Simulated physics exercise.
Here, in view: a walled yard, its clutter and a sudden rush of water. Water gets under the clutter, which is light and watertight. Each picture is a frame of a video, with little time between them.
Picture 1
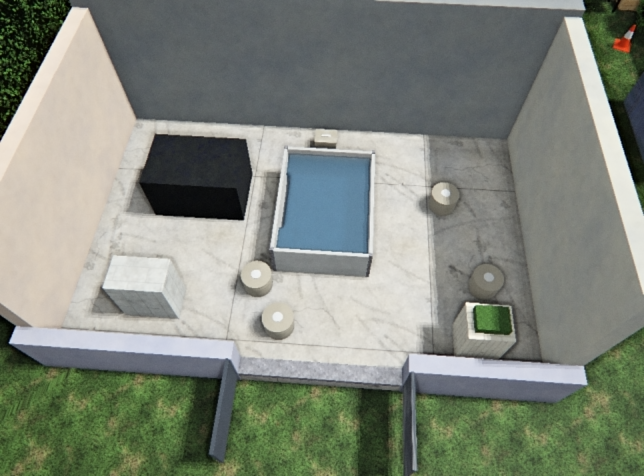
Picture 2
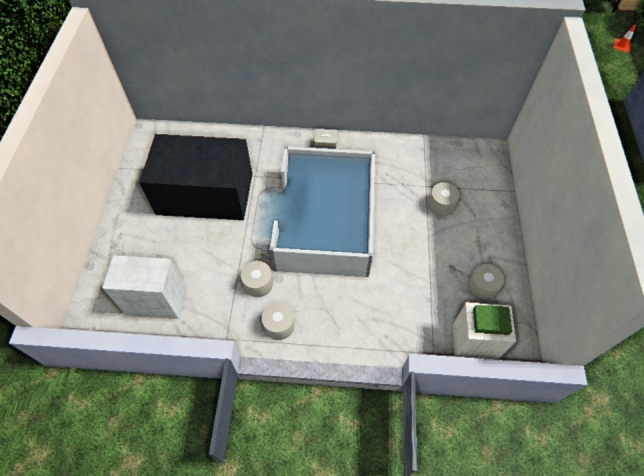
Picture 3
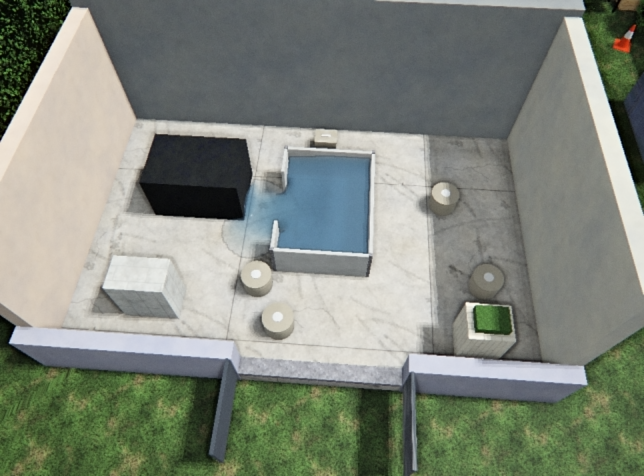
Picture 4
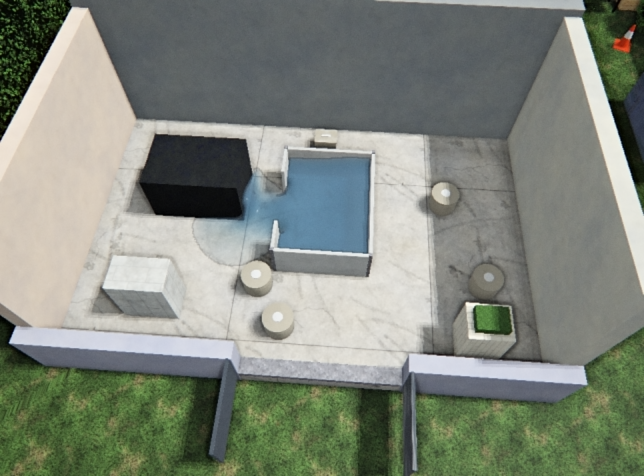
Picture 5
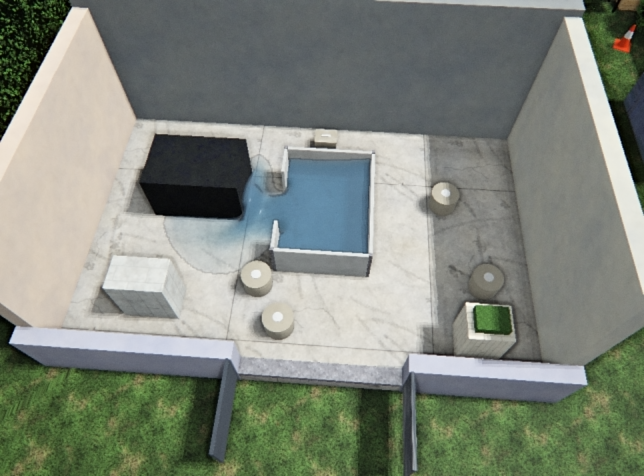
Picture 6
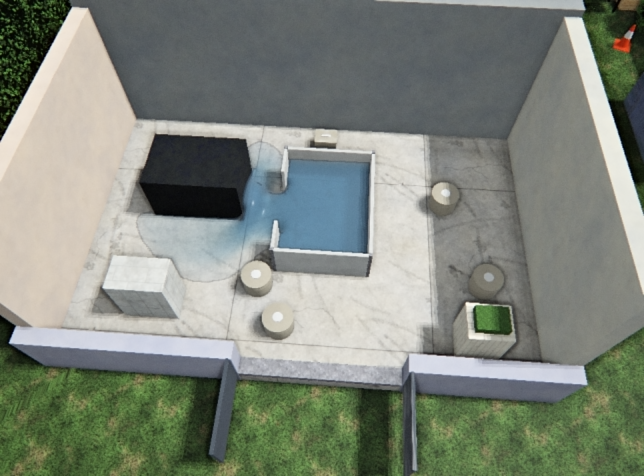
The footage shows a walled yard with a pool of water, a black box, a pale block and round tubs; the pool's left side opens and water spreads thinly across the paving around the black box, while the objects stay still.
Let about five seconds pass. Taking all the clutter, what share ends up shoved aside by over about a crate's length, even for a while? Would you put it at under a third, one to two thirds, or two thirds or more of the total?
I would put it at under a third of the total.
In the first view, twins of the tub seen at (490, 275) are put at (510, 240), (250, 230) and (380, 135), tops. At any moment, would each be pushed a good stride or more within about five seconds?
Stays put, shoved clear, shoved clear.
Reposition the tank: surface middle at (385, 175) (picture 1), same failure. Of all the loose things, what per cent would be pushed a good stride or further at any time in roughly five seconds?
Near 40 in a hundred.
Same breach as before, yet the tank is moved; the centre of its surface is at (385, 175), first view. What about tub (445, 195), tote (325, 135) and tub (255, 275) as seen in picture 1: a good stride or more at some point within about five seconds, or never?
The first: Did not travel far; the second: Did not travel far; the third: Travelled far enough.
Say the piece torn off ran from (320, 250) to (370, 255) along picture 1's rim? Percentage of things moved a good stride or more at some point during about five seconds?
Roughly 0 %.
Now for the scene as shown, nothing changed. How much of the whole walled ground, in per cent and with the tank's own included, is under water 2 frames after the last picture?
Roughly 25 %.
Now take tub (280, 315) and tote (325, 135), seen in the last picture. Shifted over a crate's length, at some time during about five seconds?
First: Falls short; second: Goes past it.
A moment on, 0 of 5 are well off their spots; 0 afloat.
Next, 0 of 5 are well off their spots; 0 afloat.
Later, 1 of 5 are well off their spots; 1 afloat.
In the end, 1 of 5 are well off their spots, and 1 have been at some point; 0 afloat.
